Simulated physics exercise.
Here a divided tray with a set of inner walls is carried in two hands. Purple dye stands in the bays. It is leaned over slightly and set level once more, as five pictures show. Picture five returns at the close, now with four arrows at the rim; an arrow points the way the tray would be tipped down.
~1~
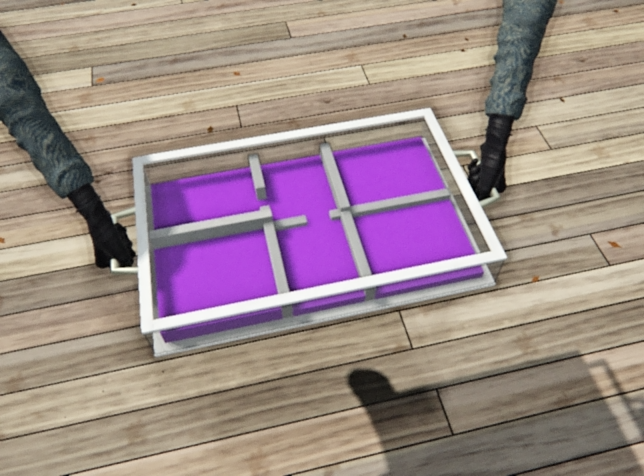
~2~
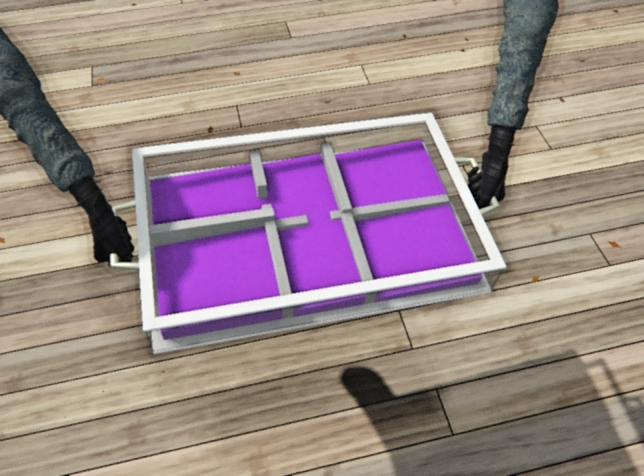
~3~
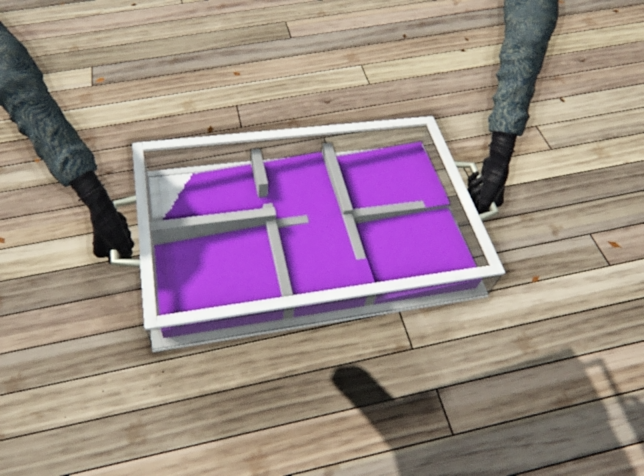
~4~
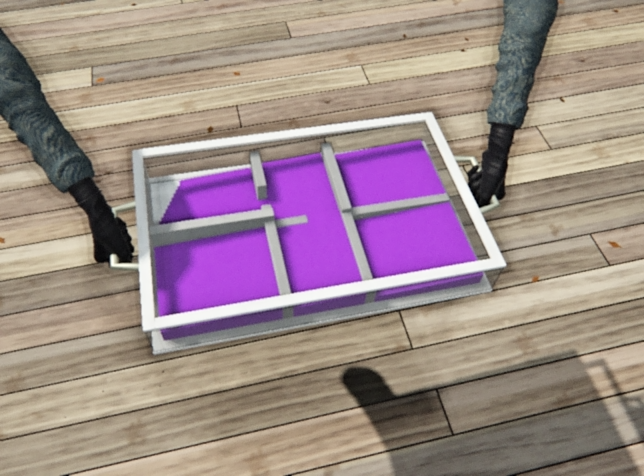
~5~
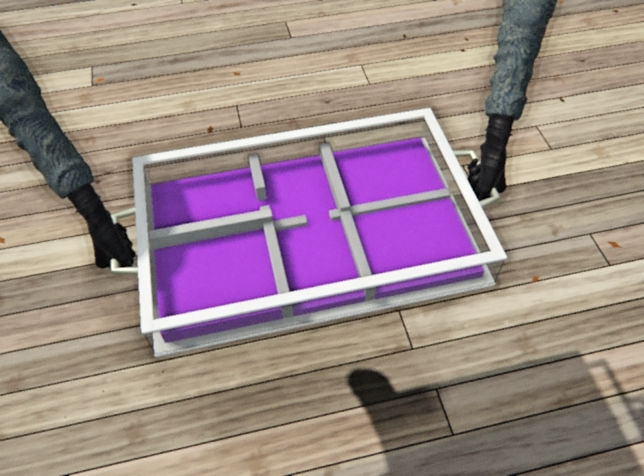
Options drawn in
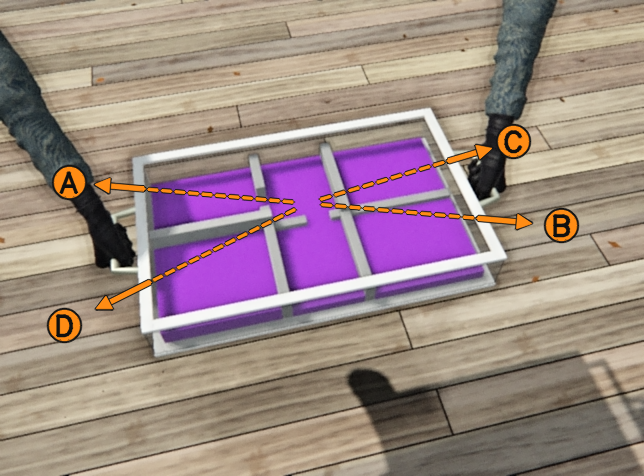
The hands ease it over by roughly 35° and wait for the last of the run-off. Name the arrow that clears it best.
Take B.
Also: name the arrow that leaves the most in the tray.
That would be C.
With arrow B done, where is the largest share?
It is the front right one.
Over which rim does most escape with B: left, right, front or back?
The right rim.
On the marked copy, A ends at (100, 185); B ends at (526, 222); C ends at (486, 149); D ends at (101, 306).
Choosing A, about 31 % stays in the tray, the largest part in the back left bay.
Choosing B, about 22 % stays in the tray, the largest part in the front right bay.
Choosing C, about 44 % stays in the tray, the largest part in the back right bay.
Choosing D, about 31 % stays in the tray, the largest part in the front left bay.
